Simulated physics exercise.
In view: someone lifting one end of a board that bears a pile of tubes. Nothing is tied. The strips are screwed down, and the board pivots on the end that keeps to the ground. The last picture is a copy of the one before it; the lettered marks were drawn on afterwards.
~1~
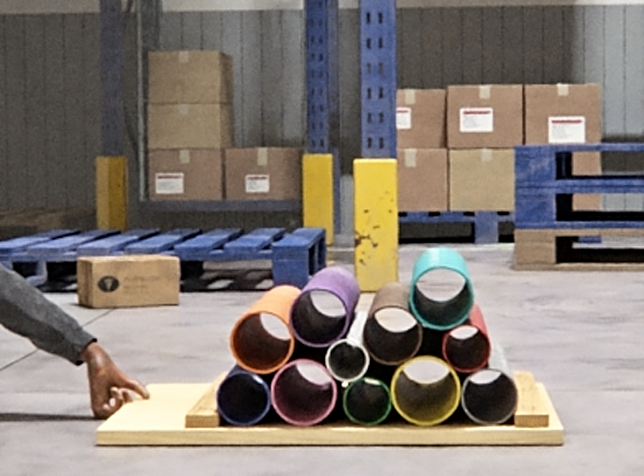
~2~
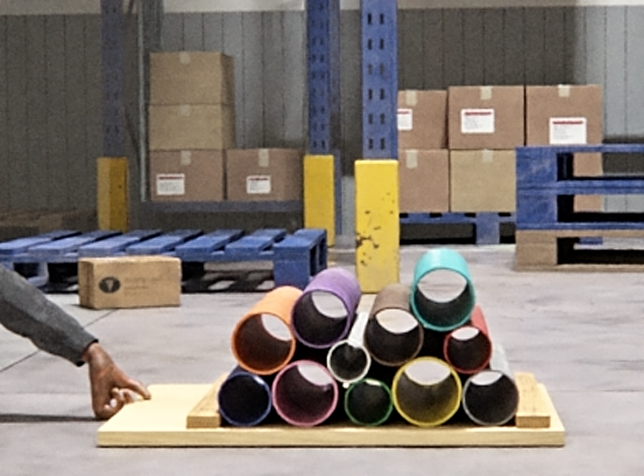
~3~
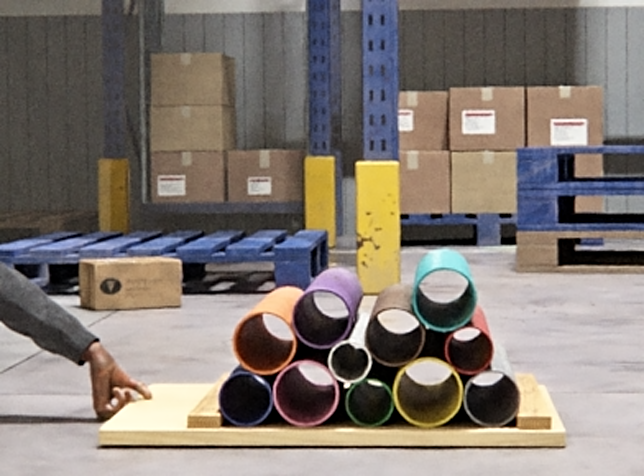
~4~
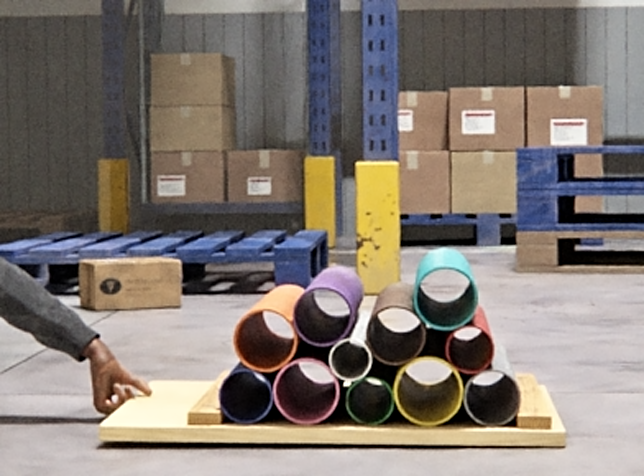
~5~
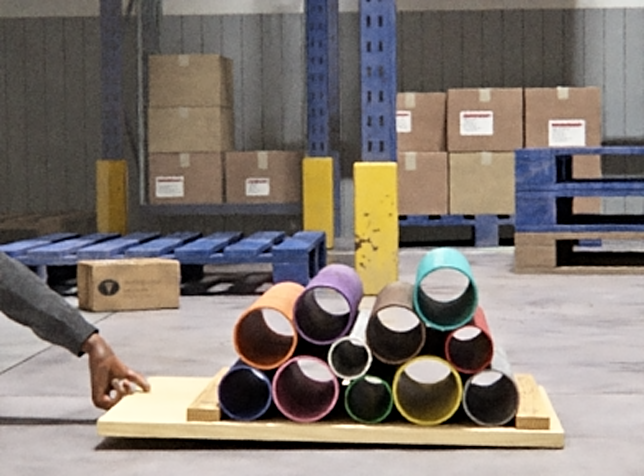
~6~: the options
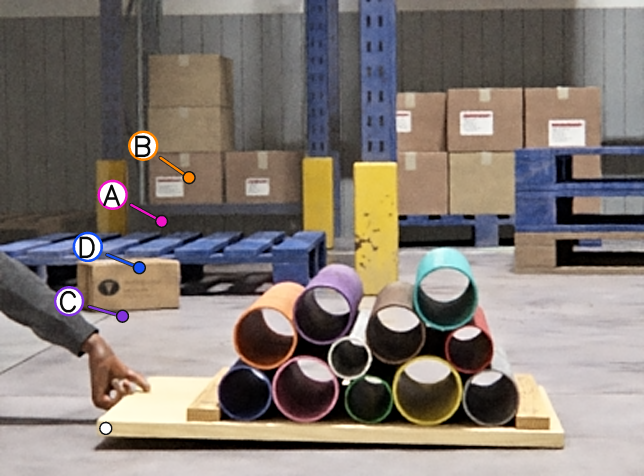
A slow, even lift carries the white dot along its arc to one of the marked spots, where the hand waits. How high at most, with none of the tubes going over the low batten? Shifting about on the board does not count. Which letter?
The highest mark that will do is C.
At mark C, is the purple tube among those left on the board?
Yes.
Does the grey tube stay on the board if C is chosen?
The grey tube: Yes.
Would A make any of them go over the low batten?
Yes.
On the marked copy, A at (162, 221); B at (189, 177); C at (122, 316); D at (139, 268); the white dot at (106, 428).
With C. Early on, board at 12°.
Further on, board at 16°.
At the end, board at 16°, none over the low batten.
As for the rest, A three over the low batten (red, brown, turquoise); B three over the low batten (red, brown, turquoise); D three over the low batten (red, brown, turquoise).
